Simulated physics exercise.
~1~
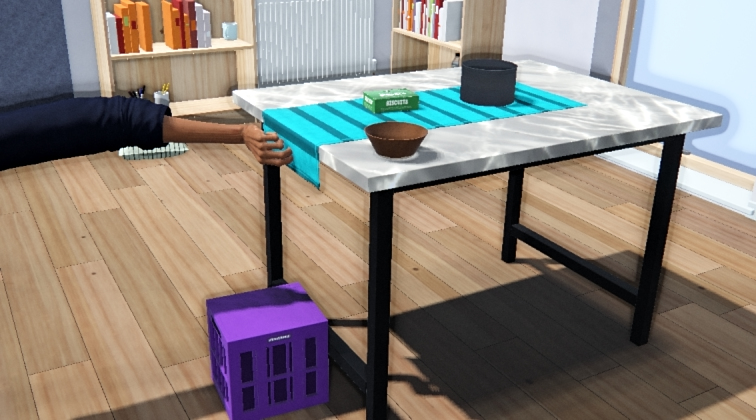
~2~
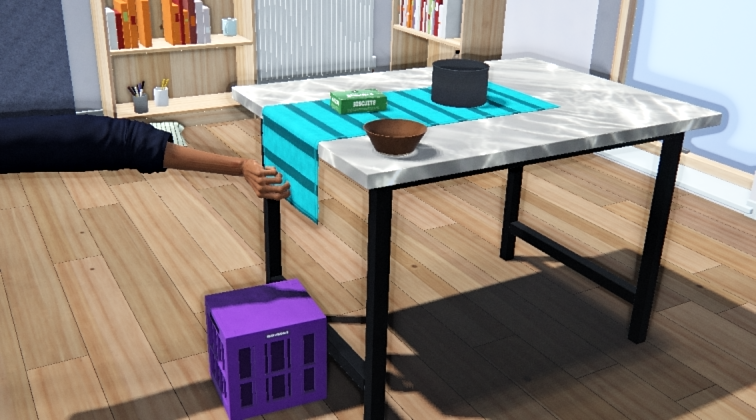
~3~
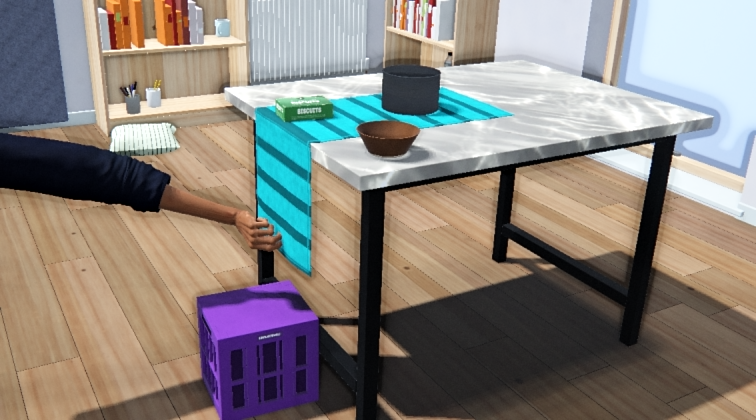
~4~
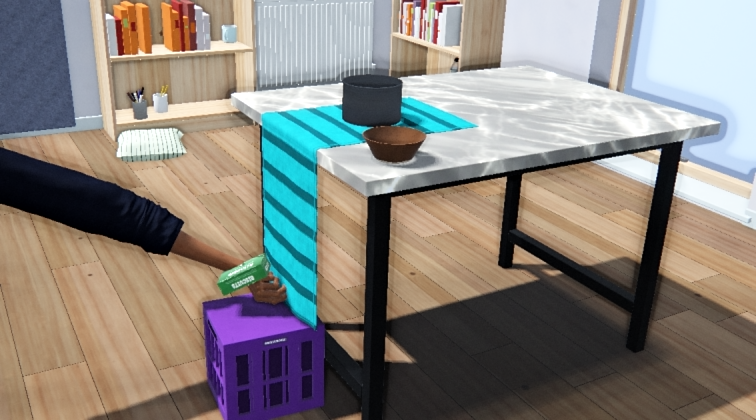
A turquoise striped towel hangs over the left end of a marble-topped table, its edge held by a hand reaching in from the left. The hand draws it slowly downward, and the green packet and dark pot resting on the cloth ride left with it. The brown bowl, near the front edge, stays where it is. As the hem nears the purple crate on the floor, the packet reaches the table's end. It then goes over, ending tilted by the hand just above the crate, while the hem reaches the crate and the pot and bowl remain on the table.
